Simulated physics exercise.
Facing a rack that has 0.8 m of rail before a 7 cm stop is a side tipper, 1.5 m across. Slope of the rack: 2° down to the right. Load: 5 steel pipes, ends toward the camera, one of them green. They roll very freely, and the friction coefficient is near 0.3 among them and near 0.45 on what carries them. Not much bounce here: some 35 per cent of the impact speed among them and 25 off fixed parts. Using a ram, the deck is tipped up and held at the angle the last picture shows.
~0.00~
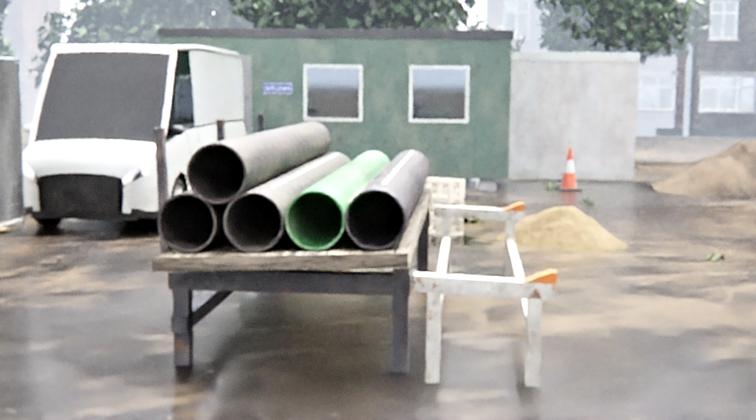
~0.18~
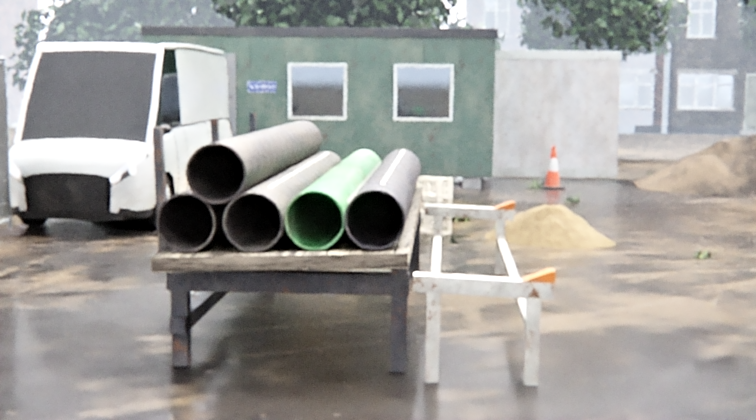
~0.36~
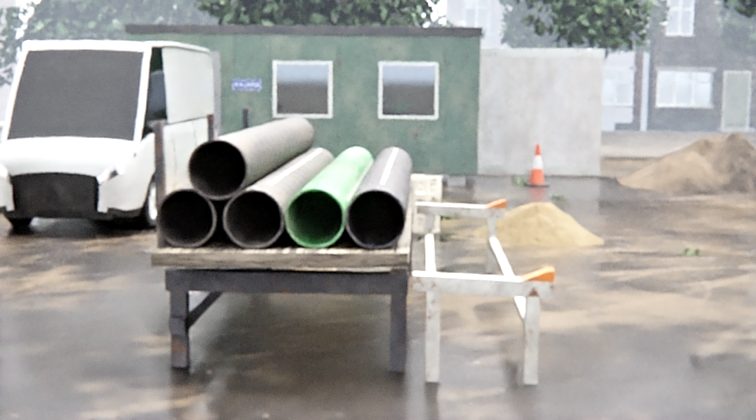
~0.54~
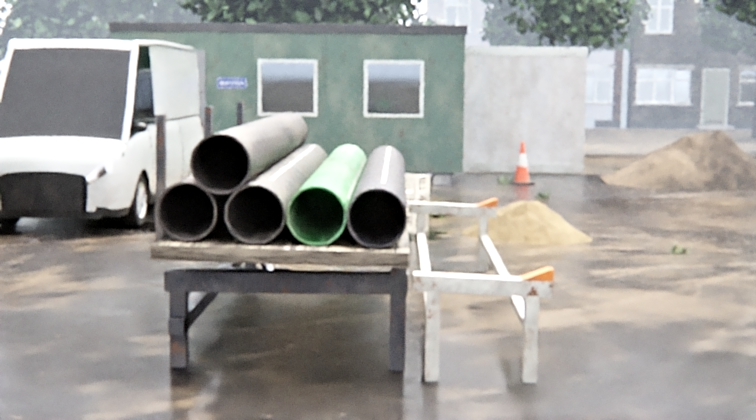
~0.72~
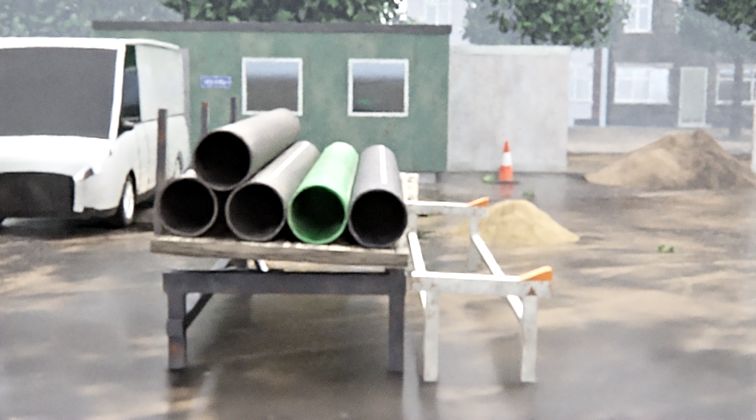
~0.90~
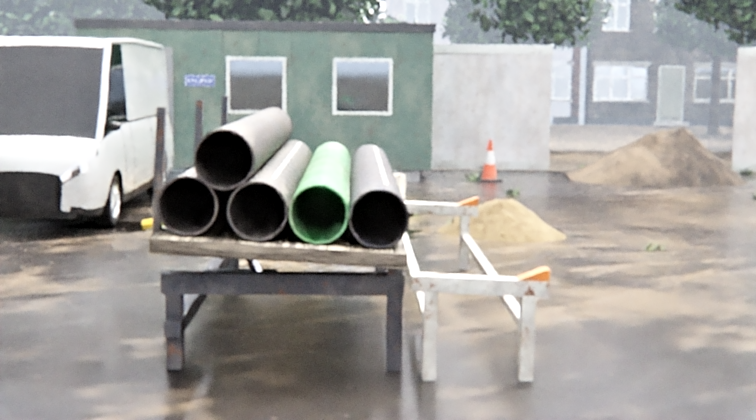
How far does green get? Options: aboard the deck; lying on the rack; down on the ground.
It ends up lying on the rack.
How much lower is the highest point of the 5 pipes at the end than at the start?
It sits roughly 25 cm lower at the end.
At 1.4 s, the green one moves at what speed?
About 0.2 m/s.
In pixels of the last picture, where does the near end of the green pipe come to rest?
Roughly (516, 250).
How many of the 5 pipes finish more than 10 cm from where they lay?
5.
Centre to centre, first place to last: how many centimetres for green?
For green, 120.
By 1.4 s, green is on the deck, 45 cm from the hinge, rolling right; 0 of 5 over the stop.
By 2.0 s, green is on the deck, 30 cm from the hinge, rolling right; 0 of 5 over the stop.
By 2.7 s, green is on the rack, 75 cm from the rack's far end, rolling right; 0 of 5 over the stop.
Finally (6.2 s), green is on the rack, 20 cm from the rack's far end; 1 of 5 over the stop.
